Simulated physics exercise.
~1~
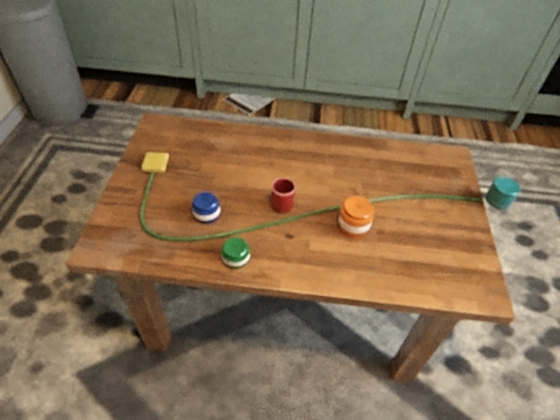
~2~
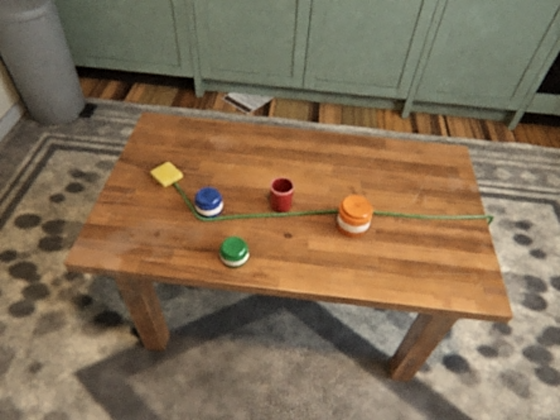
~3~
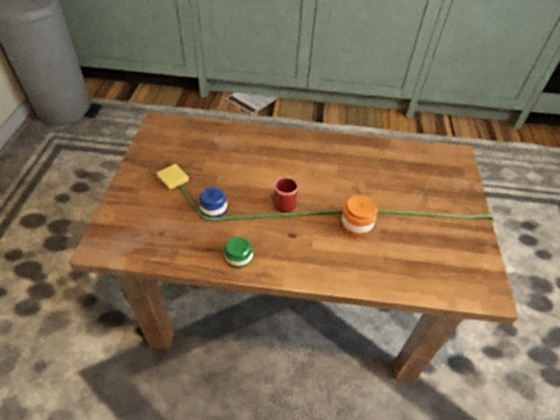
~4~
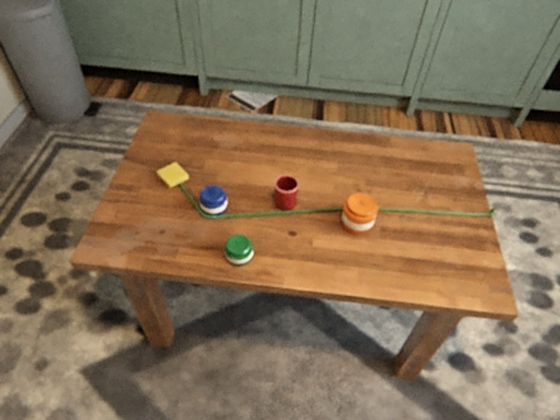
A teal object hanging by a green cable at the table's right edge dropped out of sight, tugging the yellow block a little right and down. The cable pulled nearly straight against the blue jar, and the jars and red mug stayed on top.
